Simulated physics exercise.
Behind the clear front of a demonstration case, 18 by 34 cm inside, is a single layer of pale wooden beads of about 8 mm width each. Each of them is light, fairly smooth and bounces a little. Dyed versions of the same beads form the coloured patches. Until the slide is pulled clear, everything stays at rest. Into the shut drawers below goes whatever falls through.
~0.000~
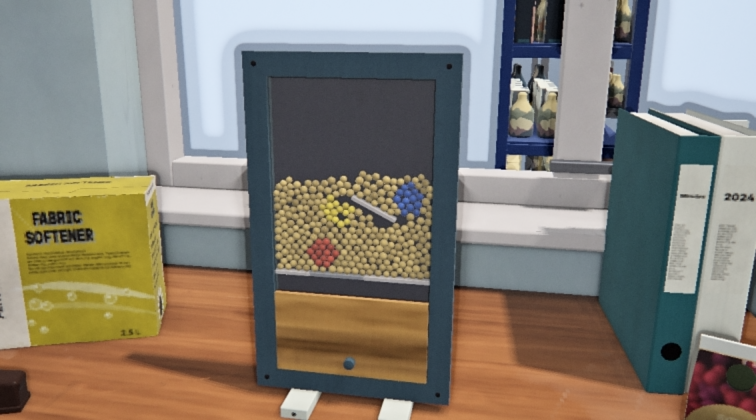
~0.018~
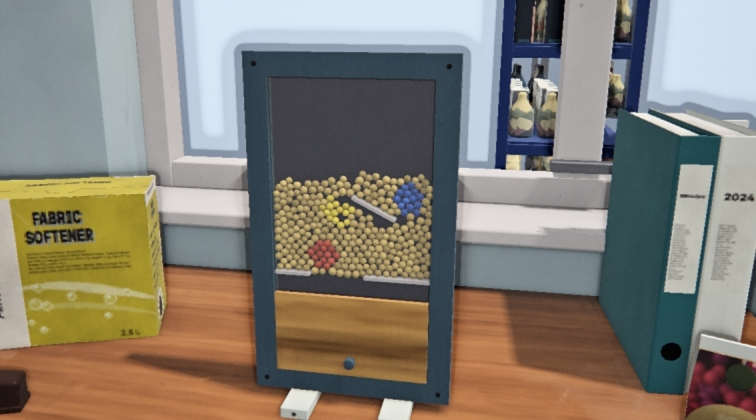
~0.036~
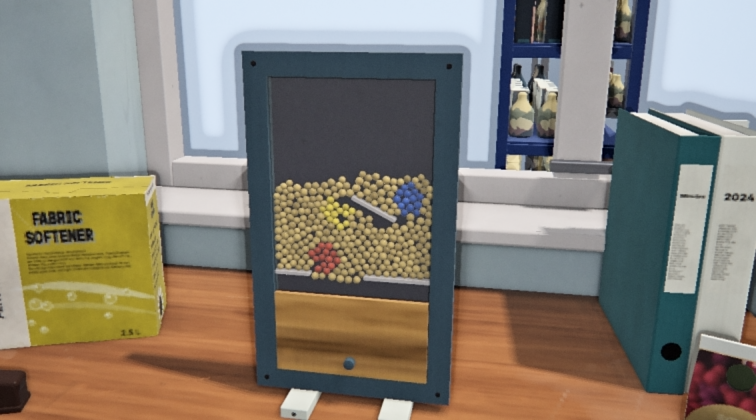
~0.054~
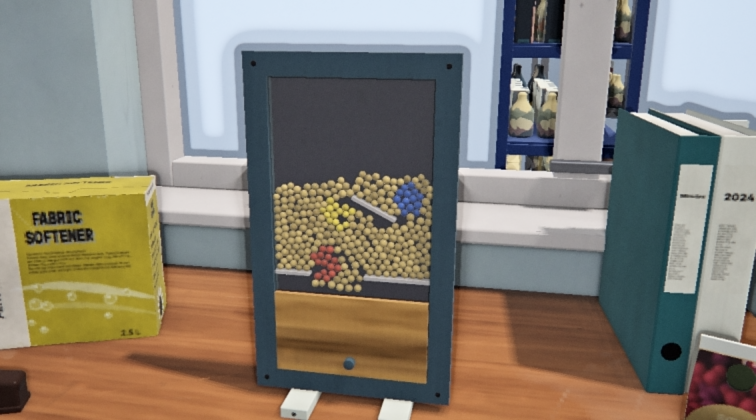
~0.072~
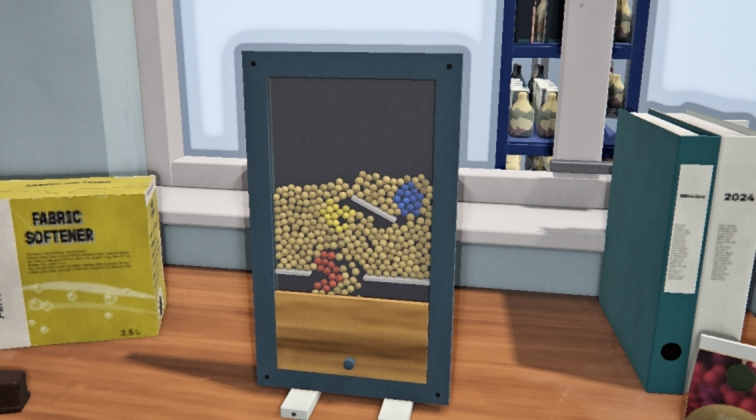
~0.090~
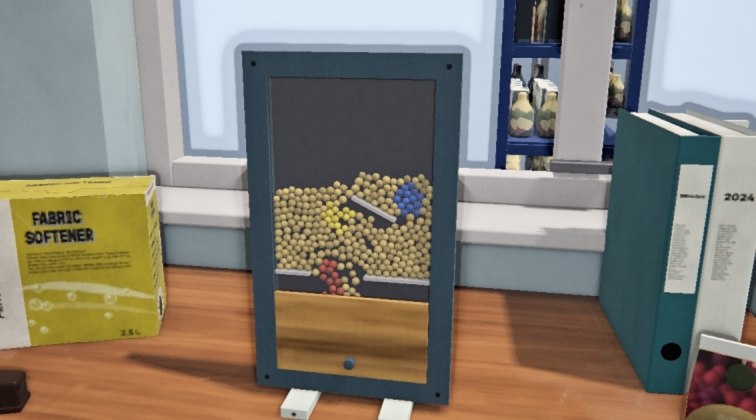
Wooden beads in an upright case began dropping through a gap that opened in the shelf beneath them, the red patch slipping down into it while the yellow sank slightly and the blue stayed put.
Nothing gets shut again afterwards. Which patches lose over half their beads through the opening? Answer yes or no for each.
For the red patch yes, for the blue patch yes, for the yellow patch yes.
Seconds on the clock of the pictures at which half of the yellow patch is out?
0.2 s.
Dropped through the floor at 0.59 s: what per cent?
Around 65 %.
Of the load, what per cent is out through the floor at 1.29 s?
Close to 80 percent at that moment.
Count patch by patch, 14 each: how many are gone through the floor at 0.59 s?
Tally by patch: Yellow = 14, red = 14, blue = 0.
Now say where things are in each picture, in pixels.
In the first frame, about 300 beads; load centre (352, 231); yellow patch (337, 212); red patch (323, 253); blue patch (409, 200); slide (307, 273) to (368, 277).
In the second frame, load centre (351, 231); 0 out.
In the third frame, load centre (350, 232); 6 out.
In the fourth frame, load centre (349, 232); 12 out.
In the fifth frame, load centre (353, 227); 20 out.
In the sixth frame, load centre (352, 229); 26 out; yellow patch (337, 218); red patch (331, 276); blue patch (409, 200); wall ends (354, 198) to (394, 220).
After 0.24 s, 30 % are out; out of 14, yellow 5, red 14, blue 0.
After 0.59 s, 65 % are out; out of 14, yellow 14, red 14, blue 0.
After 1.29 s, 80 % are out; out of 14, yellow 14, red 14, blue 10.
All still by 2.2 s, 85 % are out; out of 14, yellow 14, red 14, blue 12; half out at yellow 0.25 s, red 0.13 s, blue 1.09 s.
